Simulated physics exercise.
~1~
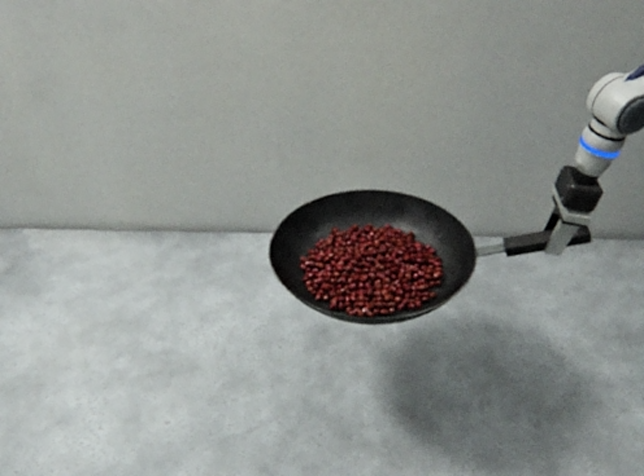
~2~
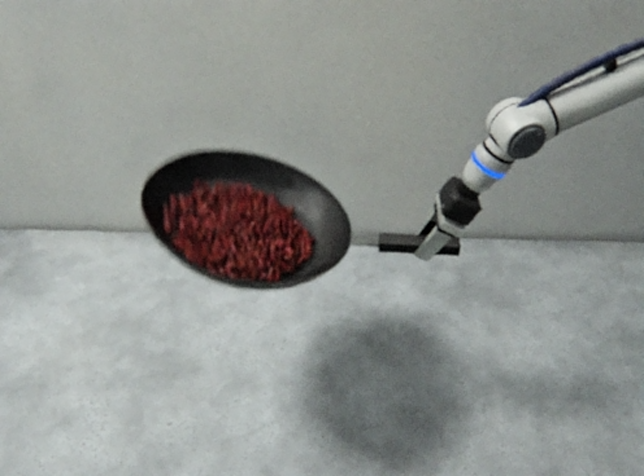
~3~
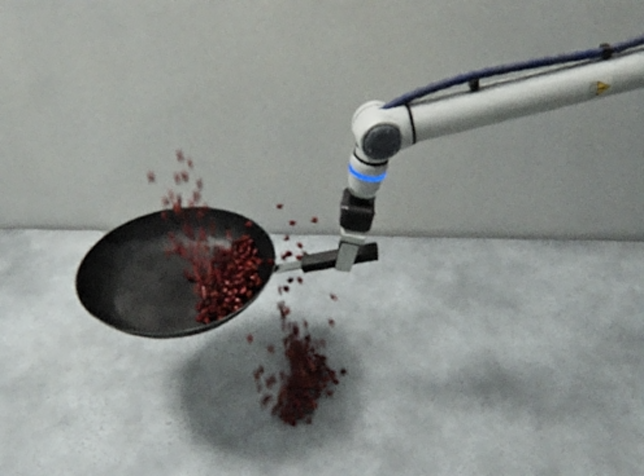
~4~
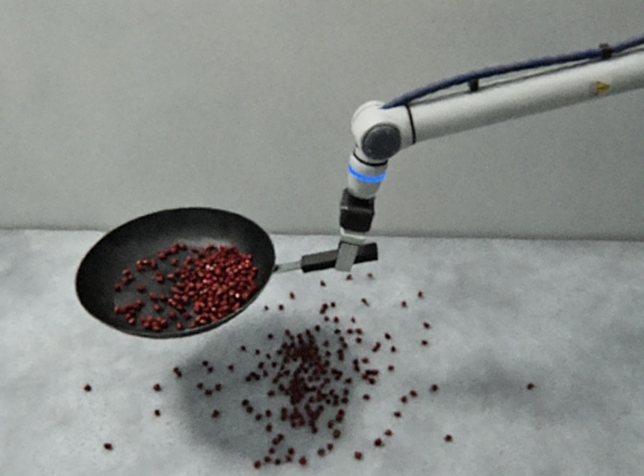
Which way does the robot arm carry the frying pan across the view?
The arm carries the frying pan to the left.
